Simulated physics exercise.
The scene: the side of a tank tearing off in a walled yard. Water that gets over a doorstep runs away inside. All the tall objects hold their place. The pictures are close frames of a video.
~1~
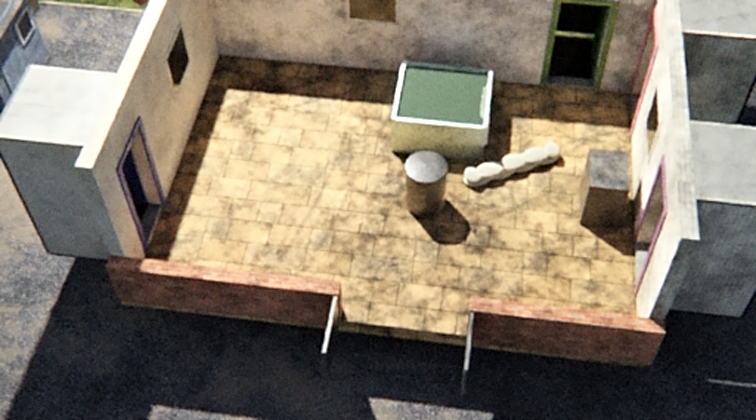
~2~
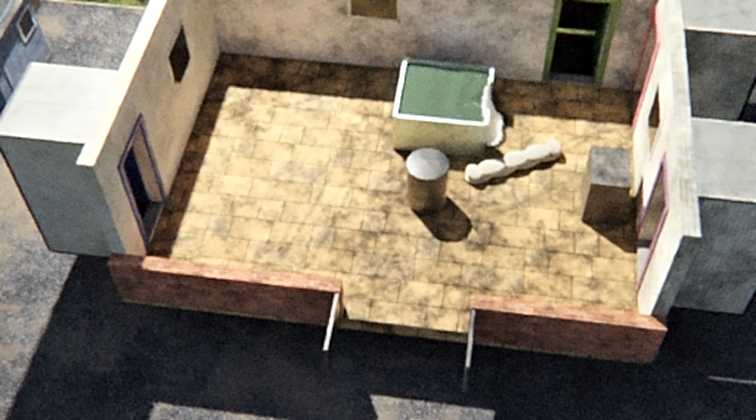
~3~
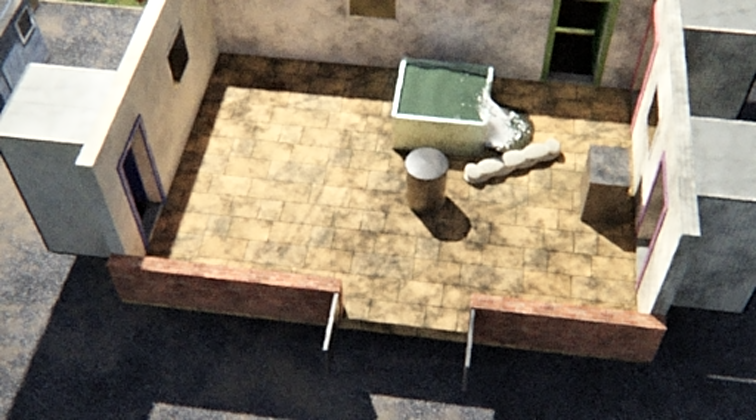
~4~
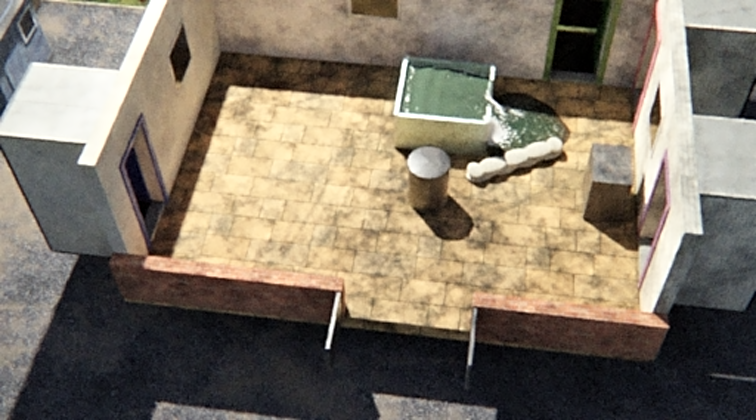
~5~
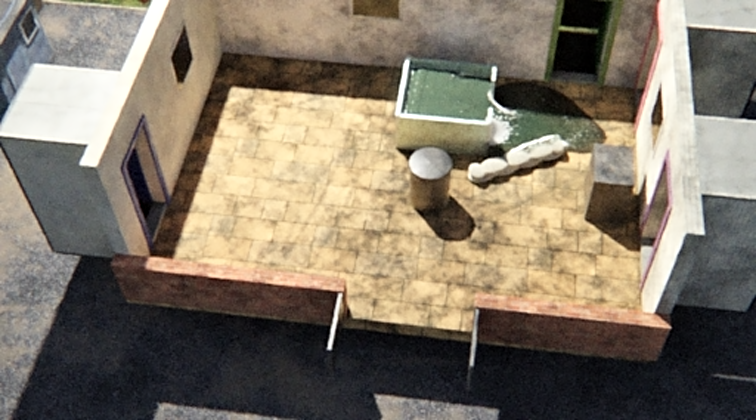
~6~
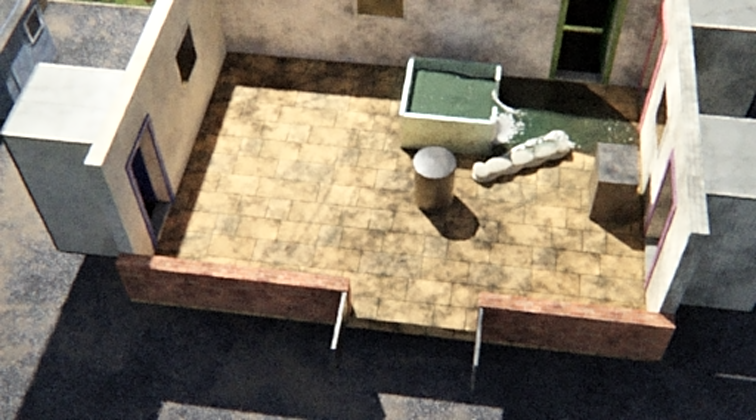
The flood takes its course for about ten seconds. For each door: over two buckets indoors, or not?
The pink door takes more than that; the green door takes more than that; the purple door stays under that; the blue door stays under that.
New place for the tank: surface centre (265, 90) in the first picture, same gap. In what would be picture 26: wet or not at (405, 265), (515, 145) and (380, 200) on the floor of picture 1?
As listed: Awash, awash, wet.
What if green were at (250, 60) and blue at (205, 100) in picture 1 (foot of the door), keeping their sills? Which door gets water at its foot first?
That is the pink one.
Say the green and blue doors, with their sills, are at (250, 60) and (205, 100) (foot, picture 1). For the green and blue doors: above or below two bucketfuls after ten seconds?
In short: Green stays under, blue keeps below it.
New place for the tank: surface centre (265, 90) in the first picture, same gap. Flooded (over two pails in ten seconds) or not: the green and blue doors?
The green one is over; the blue one holds.
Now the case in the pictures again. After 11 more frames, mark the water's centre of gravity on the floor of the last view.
Near (508, 125).
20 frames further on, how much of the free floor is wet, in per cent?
I make it 25 per cent.
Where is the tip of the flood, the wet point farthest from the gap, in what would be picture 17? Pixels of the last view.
Roughly at (635, 270).
A moment on, water covers 15 % of the floor; the pink door under two buckets in, the green door under two buckets in, the purple door not reached, the blue door not reached.
Next, water covers 15 % of the floor; the pink door far over two buckets in, the green door over two buckets in, the purple door wet at the sill, nothing in, the blue door not reached.
Then, water covers 25 % of the floor; the pink door far over two buckets in, the green door far over two buckets in, the purple door wet at the sill, nothing in, the blue door not reached.
Later, water covers 40 % of the floor; the pink door far over two buckets in, the green door far over two buckets in, the purple door wet at the sill, nothing in, the blue door not reached.
In the end, water covers 65 % of the floor; the pink door far over two buckets in, the green door far over two buckets in, the purple door wet at the sill, nothing in, the blue door not reached.
